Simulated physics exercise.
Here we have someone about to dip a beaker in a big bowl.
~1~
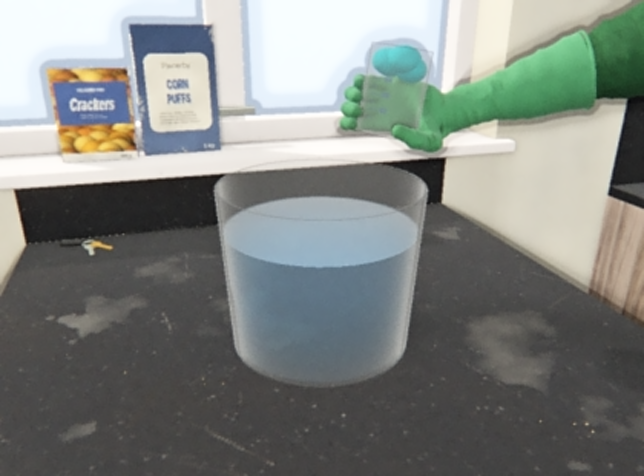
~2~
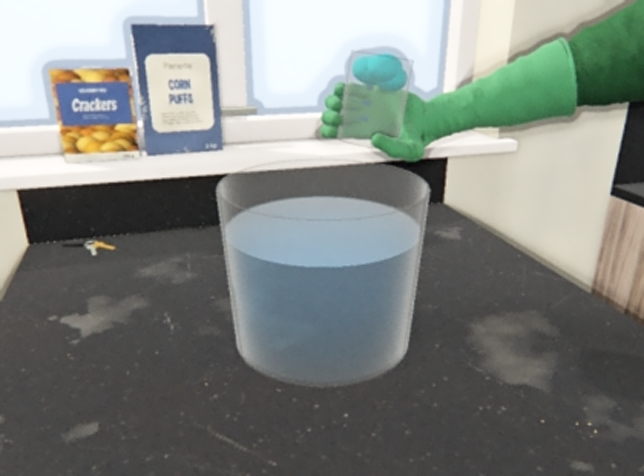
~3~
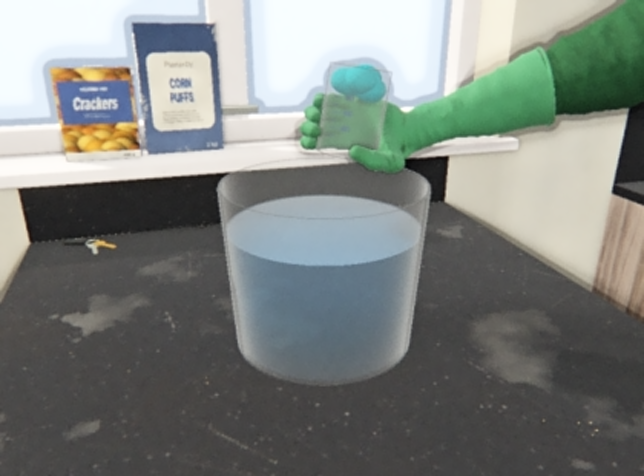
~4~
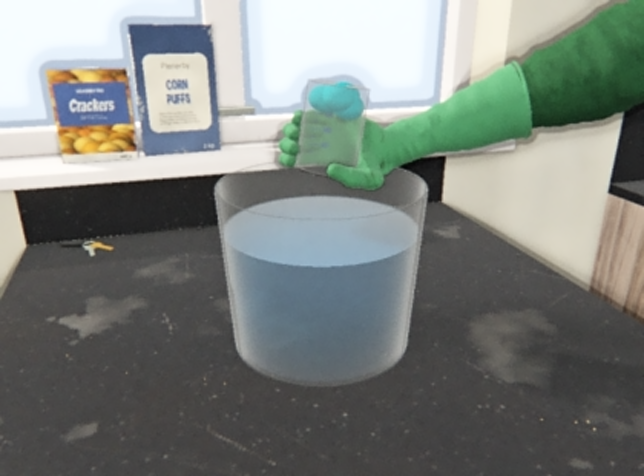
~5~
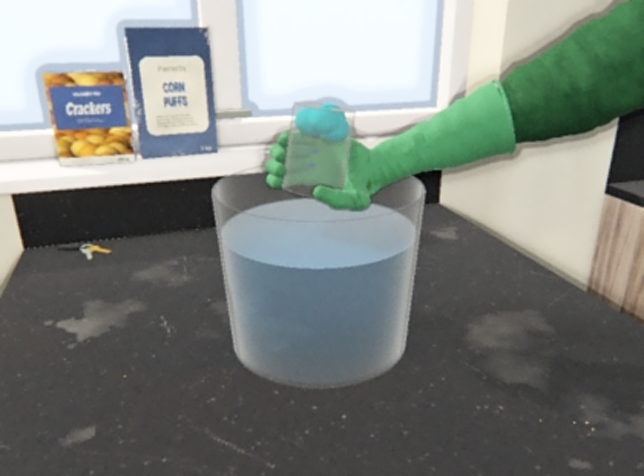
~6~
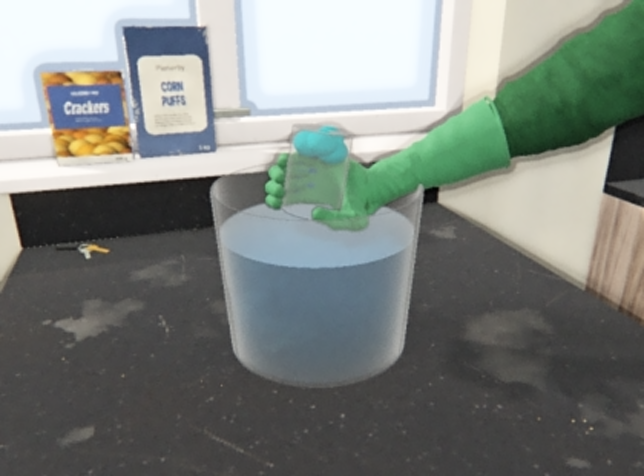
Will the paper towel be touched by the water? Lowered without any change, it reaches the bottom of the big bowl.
No.
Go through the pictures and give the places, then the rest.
Beaker (394, 93) mouth down; above the big bowl, in the first picture.
Beaker (374, 101) mouth down; paper towel (380, 68); coming down, in the second picture.
Beaker (354, 112) mouth down; lower, in the third picture.
Beaker (332, 129) mouth down; paper towel (337, 97); lower still, in the fourth picture.
Beaker (318, 151) mouth down; close to the surface, in the fifth picture.
Beaker (317, 172) mouth down; paper towel (321, 142); just over the surface, in the sixth picture.
Shortly, the beaker enters the water.
Then, air is trapped inside and holds the level down.
At the finish, the beaker is under, still full of air, and the paper towel is dry.
